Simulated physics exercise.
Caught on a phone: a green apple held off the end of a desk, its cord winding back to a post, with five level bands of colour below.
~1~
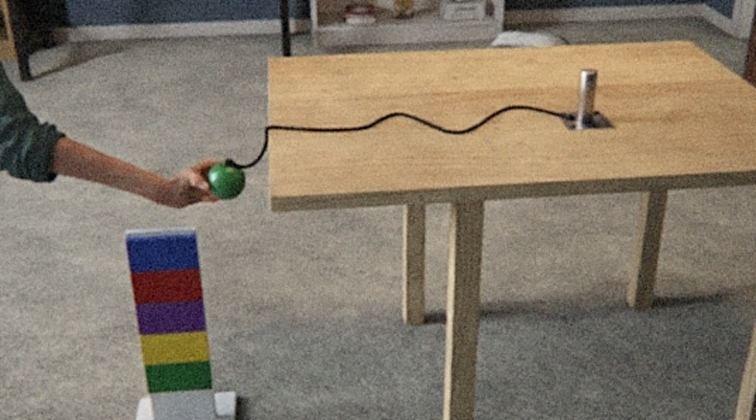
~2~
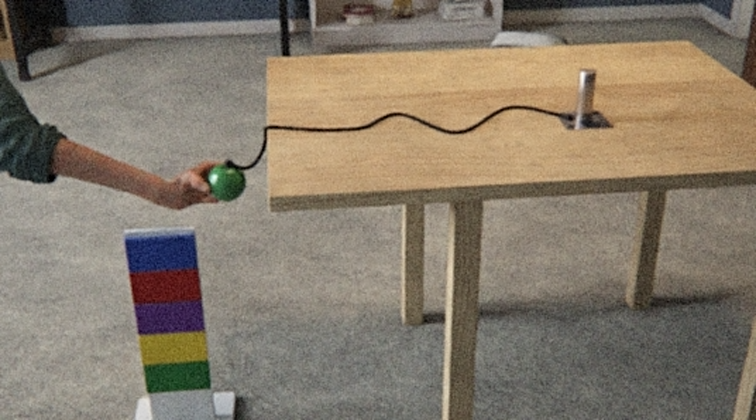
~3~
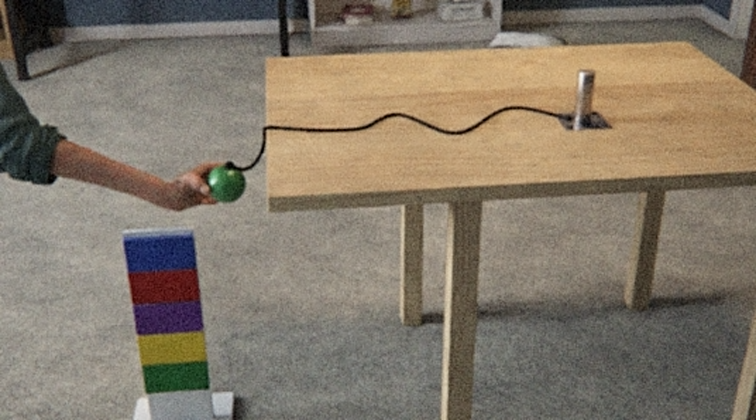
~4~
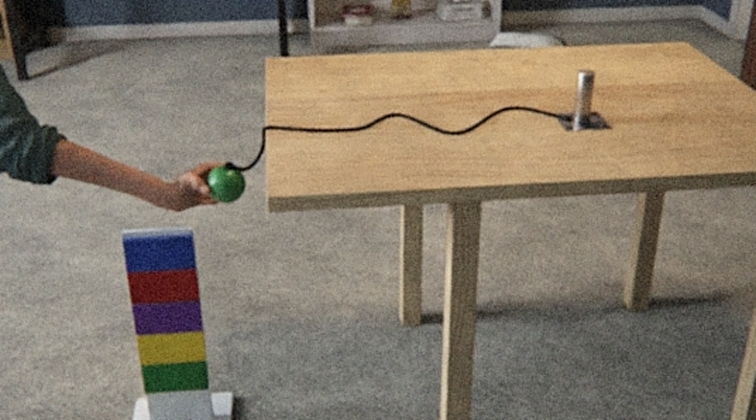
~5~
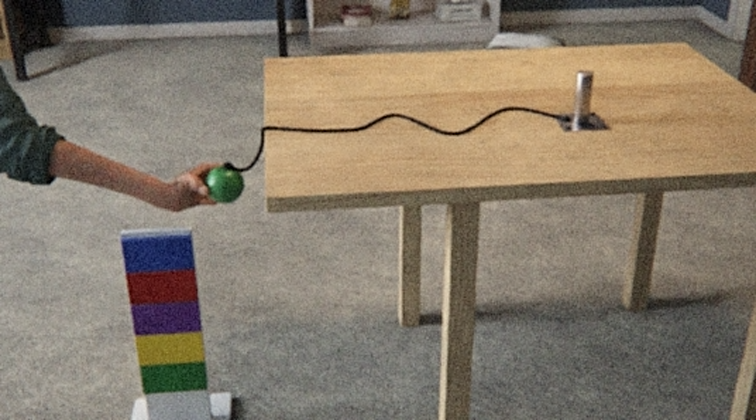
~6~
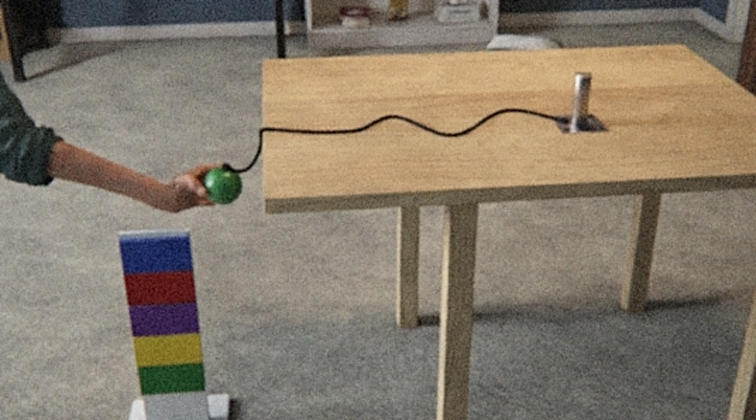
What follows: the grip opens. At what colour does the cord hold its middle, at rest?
The red one.
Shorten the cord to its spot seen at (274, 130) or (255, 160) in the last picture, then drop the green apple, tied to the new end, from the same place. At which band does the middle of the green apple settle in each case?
Taking them in turn: Higher than all five; blue.
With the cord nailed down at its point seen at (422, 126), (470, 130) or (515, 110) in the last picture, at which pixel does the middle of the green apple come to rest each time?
In that order: (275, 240), (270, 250) and (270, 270).
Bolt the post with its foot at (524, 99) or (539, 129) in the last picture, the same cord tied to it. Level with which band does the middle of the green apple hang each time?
Try by try: Purple; purple.
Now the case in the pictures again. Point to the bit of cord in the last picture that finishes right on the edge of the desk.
That spot is around (348, 132).
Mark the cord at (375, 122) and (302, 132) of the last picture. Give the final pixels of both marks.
The first at (302, 130), the second at (263, 176).
Early on, apple near (236, 283); level with red.
Midway, apple near (302, 281); level with red.
Near the end, apple near (260, 287); level with red.
Finally, apple near (267, 288); level with red. The cord holds its middle at red.
